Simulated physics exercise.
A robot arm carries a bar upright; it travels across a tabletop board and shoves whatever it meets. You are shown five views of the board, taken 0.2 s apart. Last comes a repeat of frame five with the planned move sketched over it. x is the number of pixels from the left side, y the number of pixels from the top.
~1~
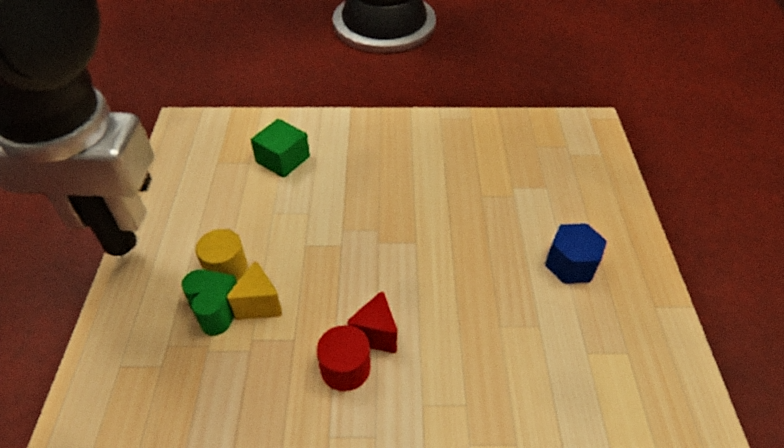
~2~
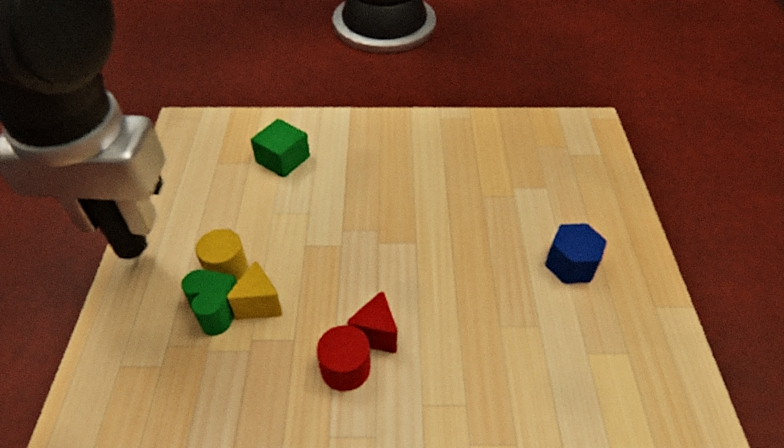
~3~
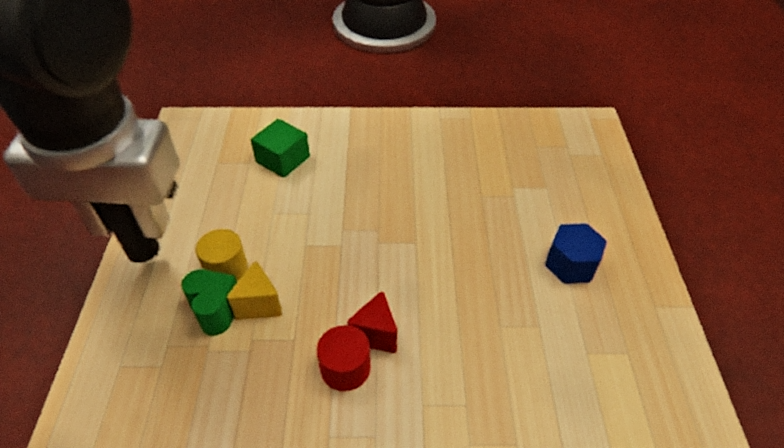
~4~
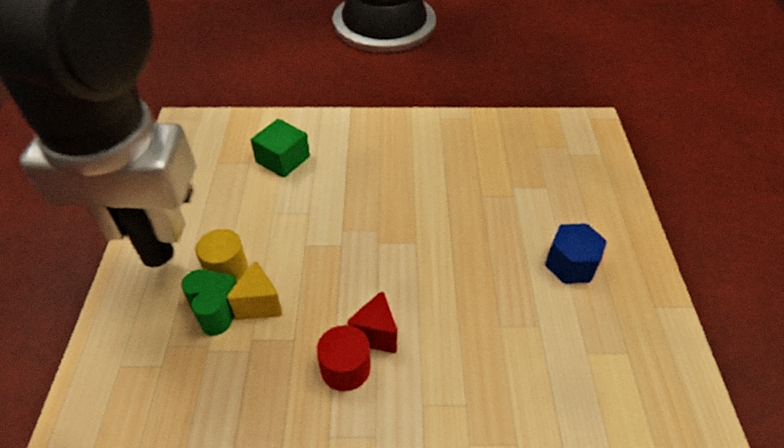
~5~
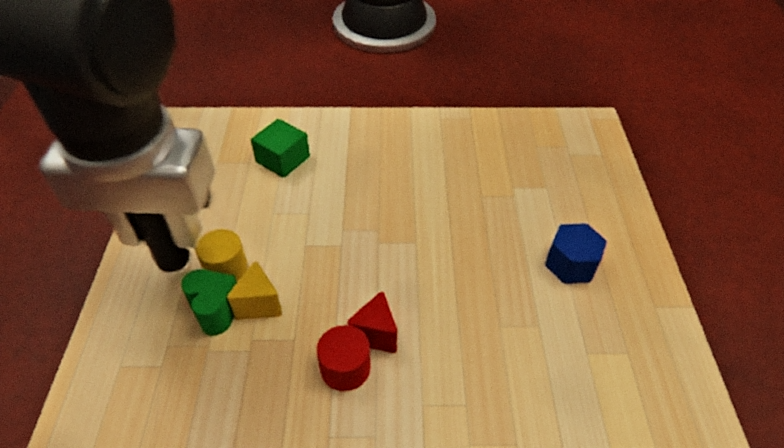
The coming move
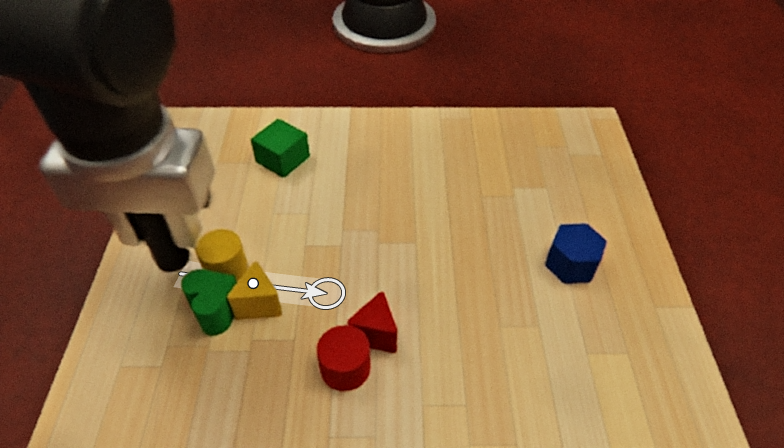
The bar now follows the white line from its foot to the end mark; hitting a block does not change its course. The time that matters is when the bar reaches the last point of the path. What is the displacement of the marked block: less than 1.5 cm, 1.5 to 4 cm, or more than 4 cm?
Between 1.5 and 4 cm.
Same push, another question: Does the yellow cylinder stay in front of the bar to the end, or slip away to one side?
Fallen away.
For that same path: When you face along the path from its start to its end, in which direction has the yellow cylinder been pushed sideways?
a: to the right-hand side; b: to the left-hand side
The answer is b.
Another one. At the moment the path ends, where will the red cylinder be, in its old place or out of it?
That block stands still.
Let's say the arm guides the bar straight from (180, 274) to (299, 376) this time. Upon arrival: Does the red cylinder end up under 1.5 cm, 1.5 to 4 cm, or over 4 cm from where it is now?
Covers under 1.5 cm.
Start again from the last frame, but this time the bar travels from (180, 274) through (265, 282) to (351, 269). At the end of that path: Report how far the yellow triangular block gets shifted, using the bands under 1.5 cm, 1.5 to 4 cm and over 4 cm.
It ends 1.5 to 4 cm away.
The line goes straight from (180, 274) to (327, 293); the dot is on the yellow triangular block.
What follows on the original path. One third of the way, bar (224, 267); yellow cylinder (257, 241).
Two thirds of the way, bar (274, 274); yellow cylinder (286, 235); yellow triangular block (274, 292), turned 60° clockwise.
At the end, bar (325, 280); green heart-shaped block unmoved; yellow cylinder (286, 235); yellow triangular block (280, 295), turned 75° clockwise; red cylinder unmoved.
